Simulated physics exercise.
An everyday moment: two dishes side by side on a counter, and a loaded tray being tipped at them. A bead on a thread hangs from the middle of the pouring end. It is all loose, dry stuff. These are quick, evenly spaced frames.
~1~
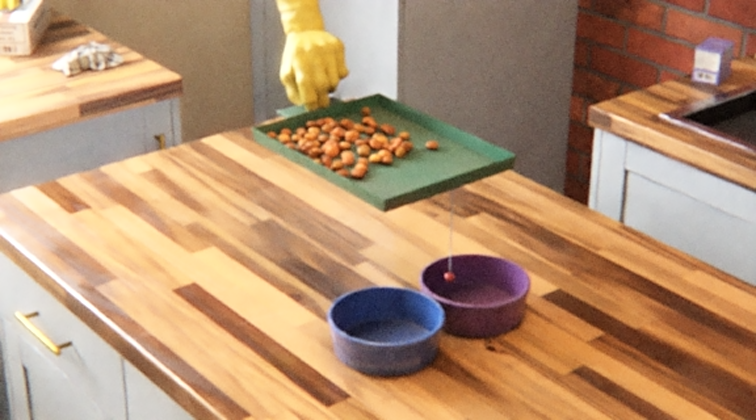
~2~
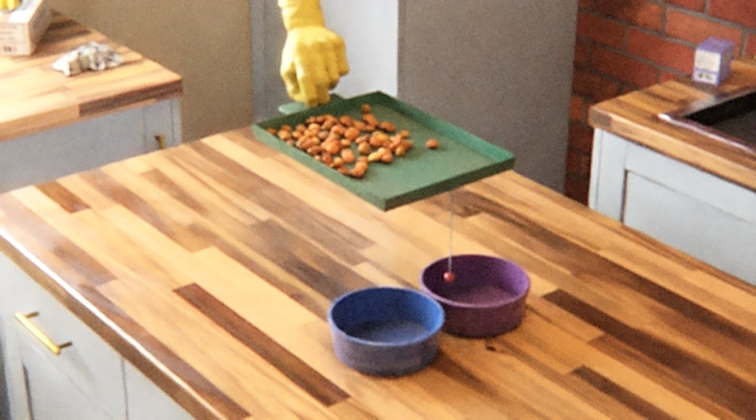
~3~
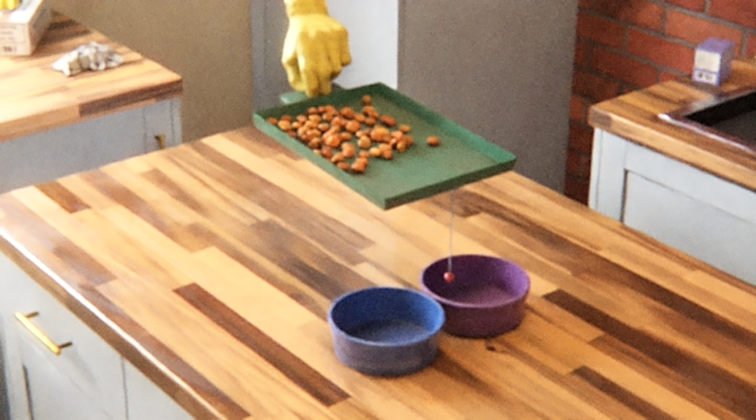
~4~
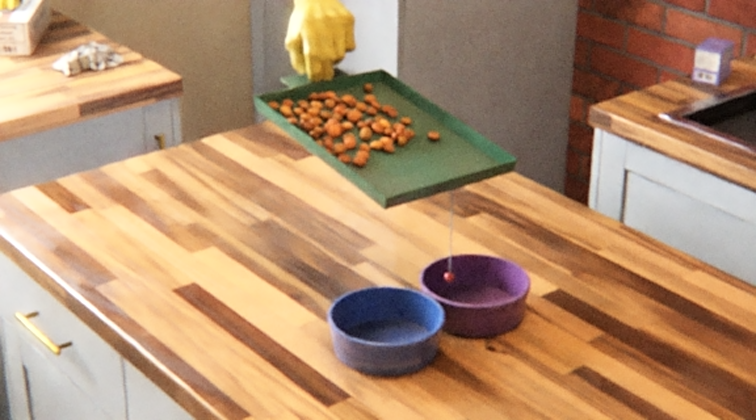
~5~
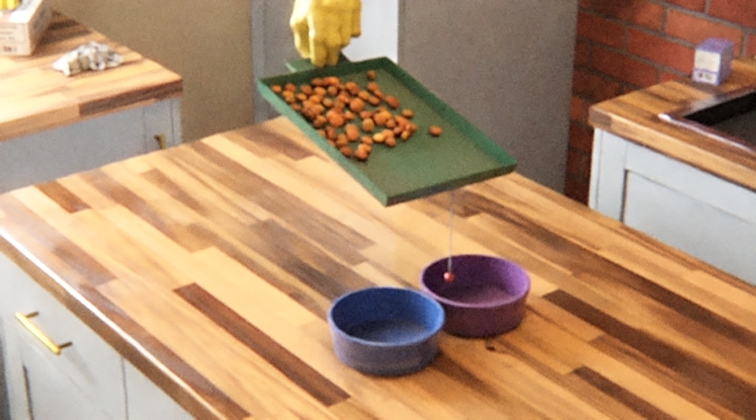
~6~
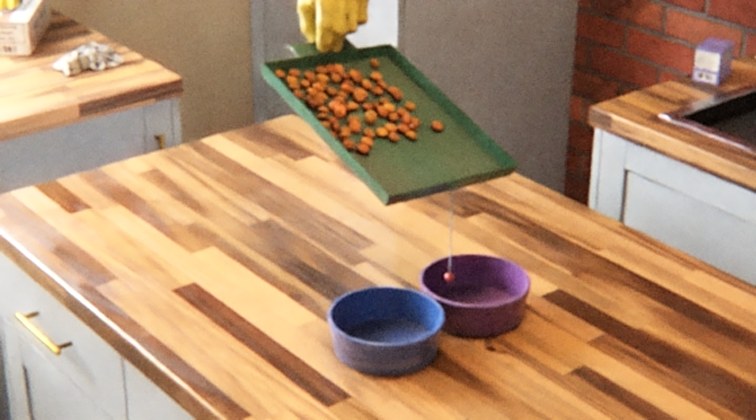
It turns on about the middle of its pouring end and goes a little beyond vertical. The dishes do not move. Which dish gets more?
More goes to the right dish.
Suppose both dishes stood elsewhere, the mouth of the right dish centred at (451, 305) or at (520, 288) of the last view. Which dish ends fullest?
The first try: Right. The second: The right dish.
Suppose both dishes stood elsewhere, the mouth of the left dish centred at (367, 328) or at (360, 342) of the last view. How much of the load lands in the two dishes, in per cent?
About 50 and 40 per cent.
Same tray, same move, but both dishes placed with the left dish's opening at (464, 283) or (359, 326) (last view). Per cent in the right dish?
Roughly 10 per cent, and 30 per cent.
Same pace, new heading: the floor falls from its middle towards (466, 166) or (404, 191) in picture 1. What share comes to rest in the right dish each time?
Near 70 % and 0 %.
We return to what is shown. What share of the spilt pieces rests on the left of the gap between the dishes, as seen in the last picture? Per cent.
It comes to 0 per cent or so.
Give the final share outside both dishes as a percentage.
Roughly 40 in a hundred.
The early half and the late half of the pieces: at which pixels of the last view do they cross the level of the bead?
At about (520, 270), then at (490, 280).
Soon after the last picture, tray tipped steeply; nearly all on the tray; a small part in the air.
A little later, tray tipped past a quarter turn; about a third on the tray; about a third in the right dish; about a quarter outside both; a small part in the air.
Later still, tray tipped past a quarter turn; about two thirds in the right dish; about a third outside both.
At rest, tray tipped past a quarter turn; none in the left dish; about two thirds in the right dish; about a third outside both.
